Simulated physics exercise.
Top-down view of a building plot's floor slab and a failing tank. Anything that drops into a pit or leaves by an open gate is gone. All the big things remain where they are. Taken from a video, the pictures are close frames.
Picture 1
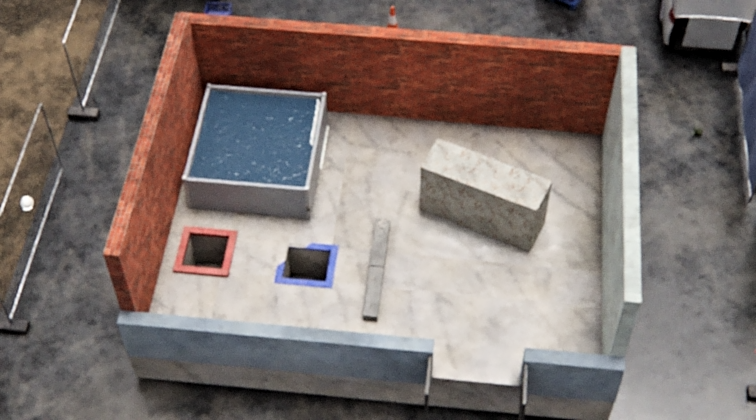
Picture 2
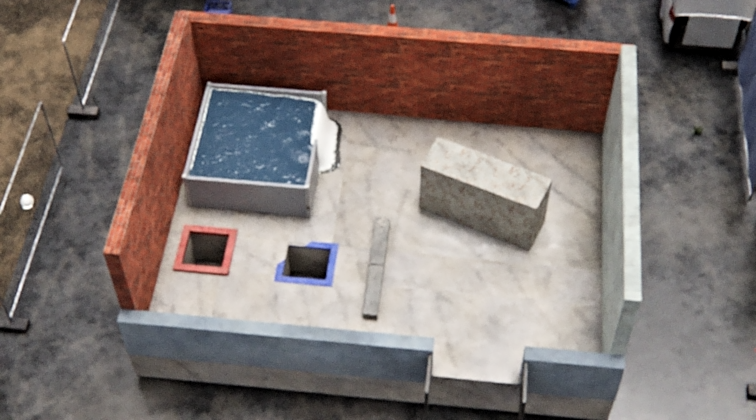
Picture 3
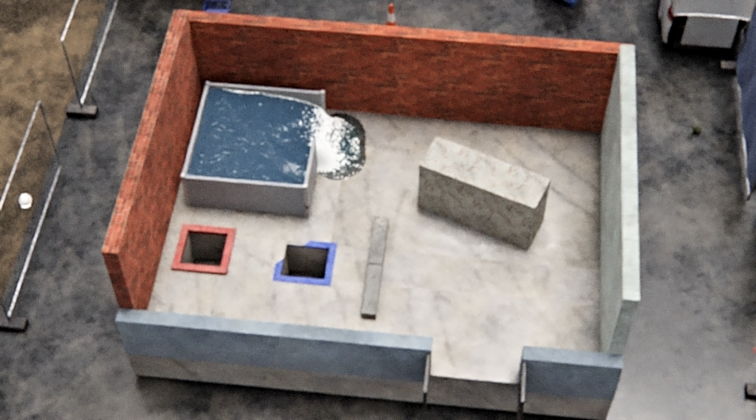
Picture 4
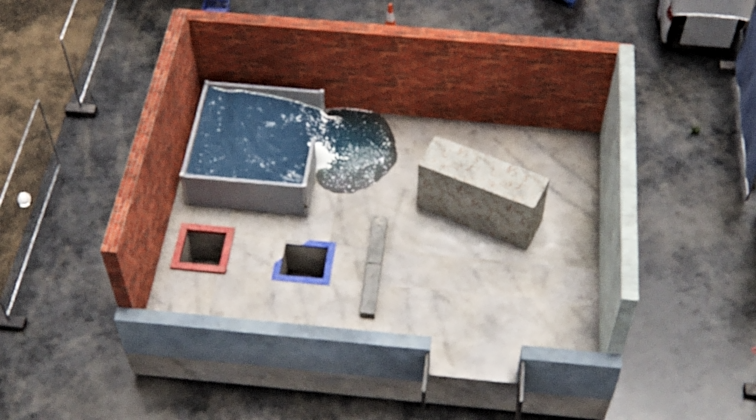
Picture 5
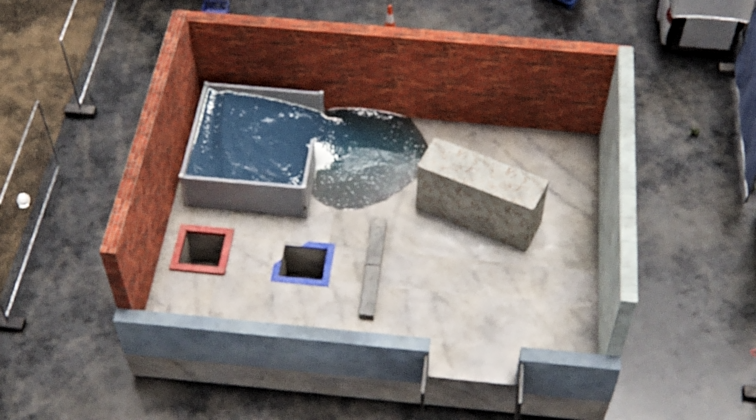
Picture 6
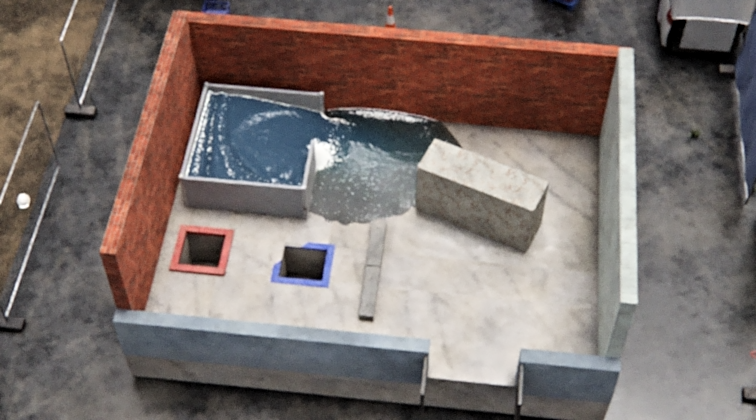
Water pours from the right side of the tank and spreads across the pale floor slab.
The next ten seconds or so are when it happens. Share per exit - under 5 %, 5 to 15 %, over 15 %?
The gate swallows beyond fifteen per cent; the blue pit swallows below five per cent; the red pit swallows below five per cent.
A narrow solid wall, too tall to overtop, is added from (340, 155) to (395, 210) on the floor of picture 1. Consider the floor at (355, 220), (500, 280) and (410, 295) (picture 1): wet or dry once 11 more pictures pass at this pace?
Listed order - wet, dry, dry.
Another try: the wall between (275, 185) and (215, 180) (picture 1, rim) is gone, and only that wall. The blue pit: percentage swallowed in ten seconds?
I'd estimate the blue pit takes around 14 percent.
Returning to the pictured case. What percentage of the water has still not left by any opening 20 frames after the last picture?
It comes to roughly 100 per cent.
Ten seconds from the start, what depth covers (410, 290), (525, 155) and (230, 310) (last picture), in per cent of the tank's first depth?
The three come to some 10, 16 and 4 per cent respectively.
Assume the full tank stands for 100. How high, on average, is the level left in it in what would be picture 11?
Around 70 in a hundred, give or take.
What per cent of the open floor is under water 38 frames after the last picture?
Estimate: Some 70 in a hundred.
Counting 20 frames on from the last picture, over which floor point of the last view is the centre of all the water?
The water's centre sits above (396, 185).
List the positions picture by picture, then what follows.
The first picture shows the water tank at (257, 139) is whole and still.
In the second picture, water pours out at (320, 135) and has run to (330, 121).
In the third picture, water pours out at (318, 136) and has run to (353, 171).
In the fourth picture, the front is at (390, 164), out from the gap at (317, 136).
In the fifth picture, the front is at (425, 148), out from the gap at (317, 138).
In the sixth picture, the front is at a hidden place, out from the gap at (317, 138).
A moment on, water covers 30 % of the floor; the gate 0 %, the blue pit 0 %, the red pit 0 %.
Next, water covers 40 % of the floor; the gate 0 %, the blue pit 0 %, the red pit 0 %.
Then, water covers 60 % of the floor; the gate 0 %, the blue pit 0 %, the red pit 0 %.
Later, water covers 70 % of the floor; the gate 8 %, the blue pit 0 %, the red pit 0 %.
In the end, water covers 90 % of the floor; the gate 17 %, the blue pit 1 %, the red pit 0 %.
